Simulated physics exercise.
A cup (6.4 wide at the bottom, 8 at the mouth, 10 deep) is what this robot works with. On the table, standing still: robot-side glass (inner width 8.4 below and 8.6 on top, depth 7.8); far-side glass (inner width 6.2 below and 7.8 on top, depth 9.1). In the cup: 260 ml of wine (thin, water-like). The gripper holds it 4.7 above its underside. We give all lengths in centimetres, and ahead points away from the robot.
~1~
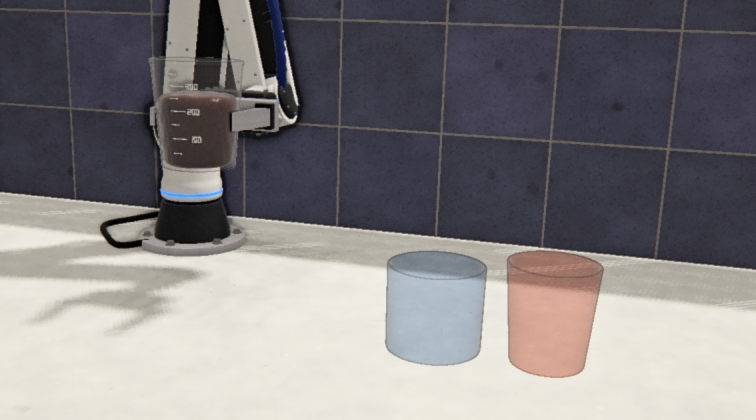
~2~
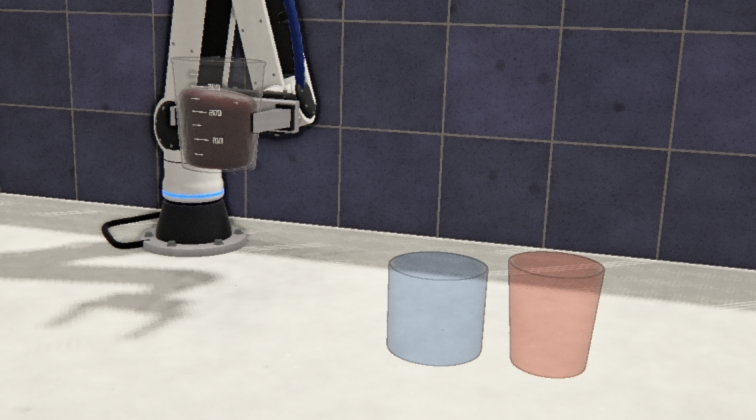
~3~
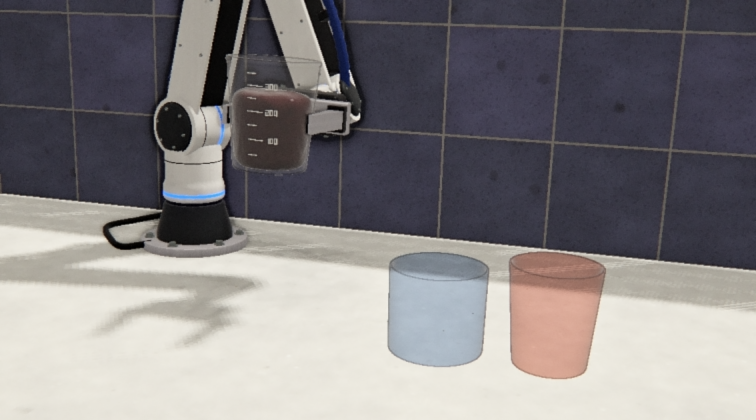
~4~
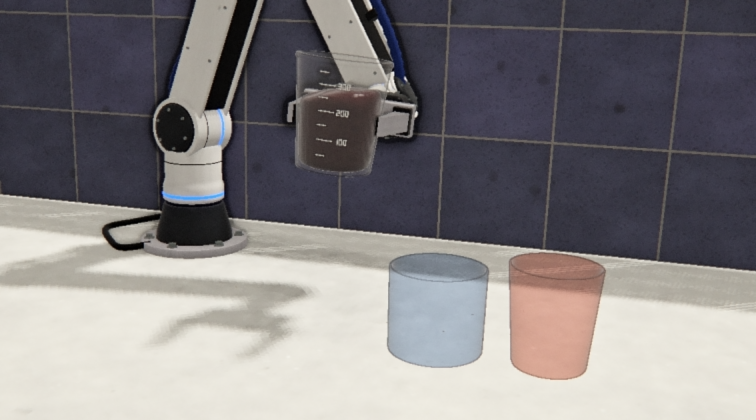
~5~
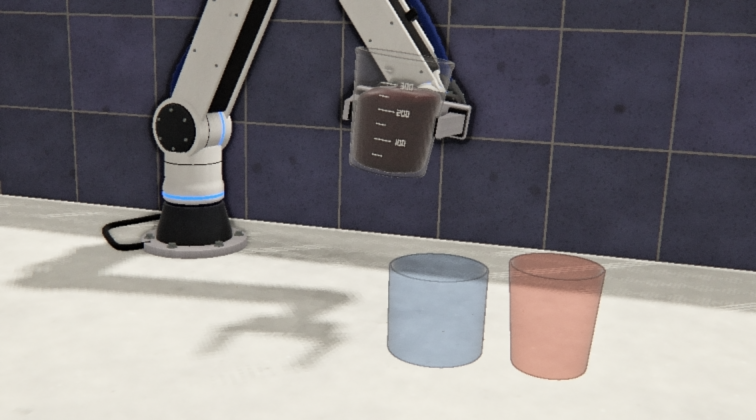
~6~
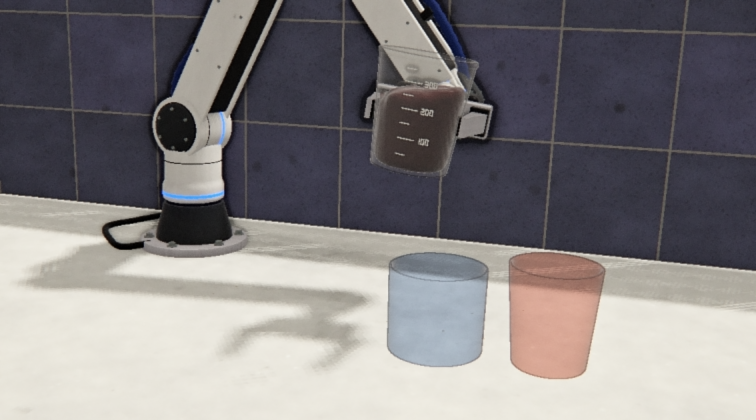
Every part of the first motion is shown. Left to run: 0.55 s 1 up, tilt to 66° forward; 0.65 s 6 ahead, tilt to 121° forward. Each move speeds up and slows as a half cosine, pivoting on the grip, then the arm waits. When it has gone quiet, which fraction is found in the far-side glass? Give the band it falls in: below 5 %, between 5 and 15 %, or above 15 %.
The share falls above 15 %.
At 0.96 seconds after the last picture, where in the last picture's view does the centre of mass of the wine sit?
(523, 224) or thereabouts.
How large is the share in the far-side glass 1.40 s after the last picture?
It comes to around 75 percent.
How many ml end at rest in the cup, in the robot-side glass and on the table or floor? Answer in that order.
The amounts come to around 0, 0 and 60 ml respectively.
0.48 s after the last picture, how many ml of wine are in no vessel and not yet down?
10 ml.
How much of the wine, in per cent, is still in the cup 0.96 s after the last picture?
I'd put it at around 45 %.
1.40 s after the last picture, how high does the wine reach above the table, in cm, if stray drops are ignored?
15 cm.
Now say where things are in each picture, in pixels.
In the first frame, cup middle at (198, 115), level; upper third of the wine around (198, 104), from x 160 to 235, top at y 95; 255 ml in the cup.
In the second frame, cup middle at (219, 115), level; upper third of the wine around (215, 104), from x 180 to 255, top at y 85.
In the third frame, cup middle at (272, 115), tilted 3° forward; upper third of the wine around (272, 103), from x 235 to 310, top at y 90.
In the fourth frame, cup middle at (339, 115), tilted 5° forward; upper third of the wine around (342, 102), from x 300 to 380, top at y 85.
In the fifth frame, cup middle at (396, 114), tilted 7° forward; upper third of the wine around (399, 101), from x 355 to 440, top at y 85.
In the sixth frame, cup middle at (418, 113), tilted 8° forward; upper third of the wine around (423, 100), from x 375 to 465, top at y 85; 255 ml in the cup.
Then, 0.48 s later, tilted 64° forward, liquid up to 24 above the table; 245 ml in the cup, 10 ml in the air or running down outside.
Then, 0.96 s later, tilted 104° forward, liquid up to 40 above the table; 115 ml in the cup, 105 ml in the far-side glass, 35 ml in the air or running down outside.
Then, 1.40 s later, tilted 121° forward, liquid up to 32 above the table; 195 ml in the far-side glass, 40 ml on the table or floor, 15 ml in the air or running down outside.
Then, 2.20 s later, tilted 121° forward, liquid up to 6 above the table; 195 ml in the far-side glass, 60 ml on the table or floor.
At rest, 195 ml in the far-side glass, 60 ml on the table or floor. That is 76 % in the far-side glass.
